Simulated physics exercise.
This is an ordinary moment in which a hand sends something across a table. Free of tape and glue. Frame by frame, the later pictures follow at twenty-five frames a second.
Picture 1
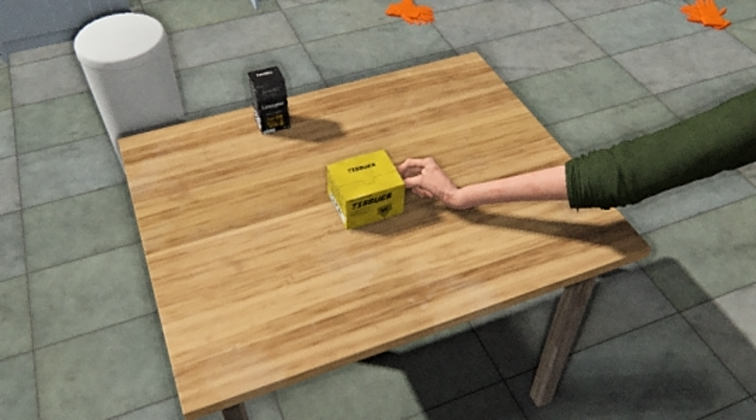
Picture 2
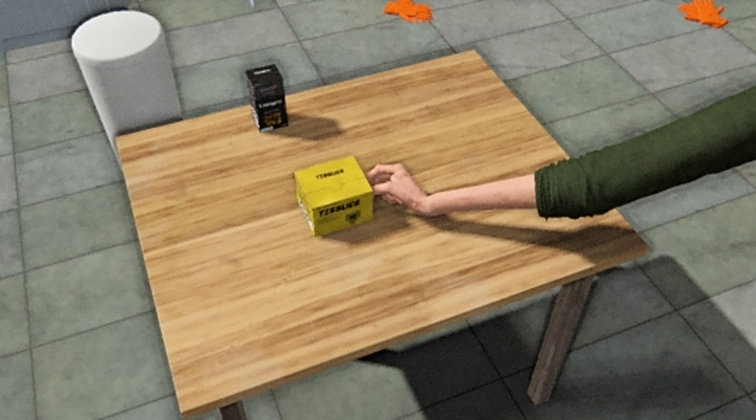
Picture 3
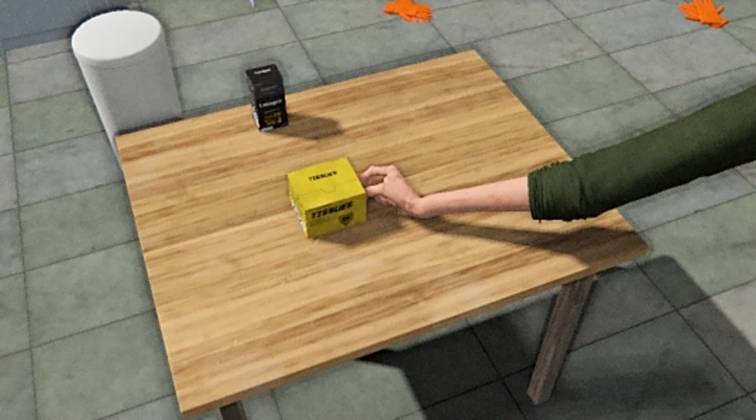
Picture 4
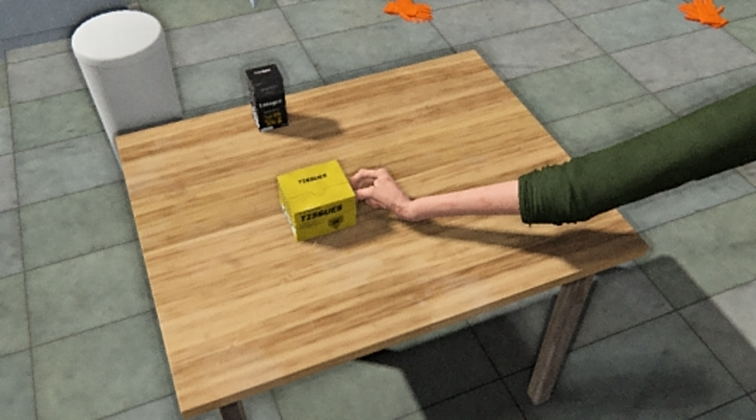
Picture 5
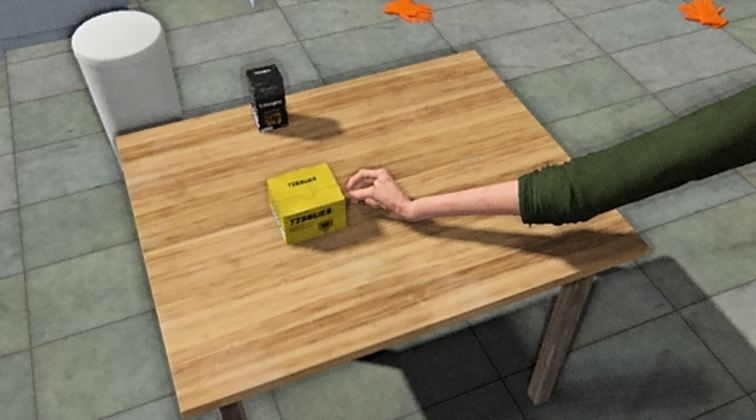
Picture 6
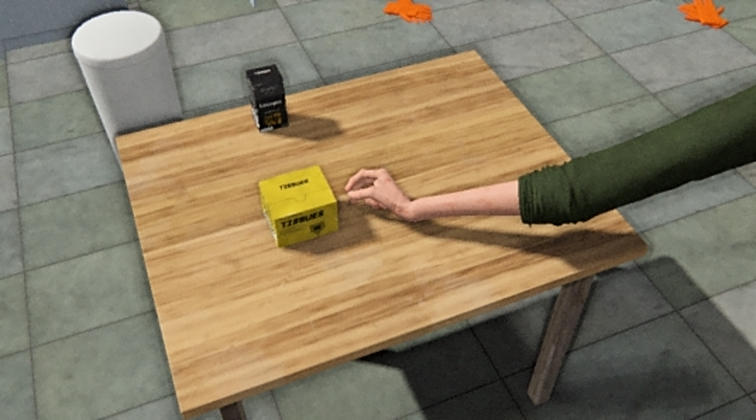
An arm in a green sleeve pushed a yellow box a short way left across a wooden table, then the hand stopped and the box slid slightly farther, while a small black box stayed still.
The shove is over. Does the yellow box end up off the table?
No.
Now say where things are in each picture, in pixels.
Under the hand; yellow box (365, 189), in the first picture.
Under the hand; yellow box (334, 196), in the second picture.
Under the hand; yellow box (327, 198), in the third picture.
Yellow box (317, 201), in the fourth picture.
Yellow box (307, 204) moved a little, in the fifth picture.
Yellow box (299, 206) moved a little, in the sixth picture.
Then, 0.10 s later than the last frame, yellow box moved a little near (289, 209).
Then, 0.60 s later than the last frame, yellow box resting near (290, 210).
When it is over, moved from the start, yellow box. End places, in pixels of the last picture, yellow box near (288, 209).
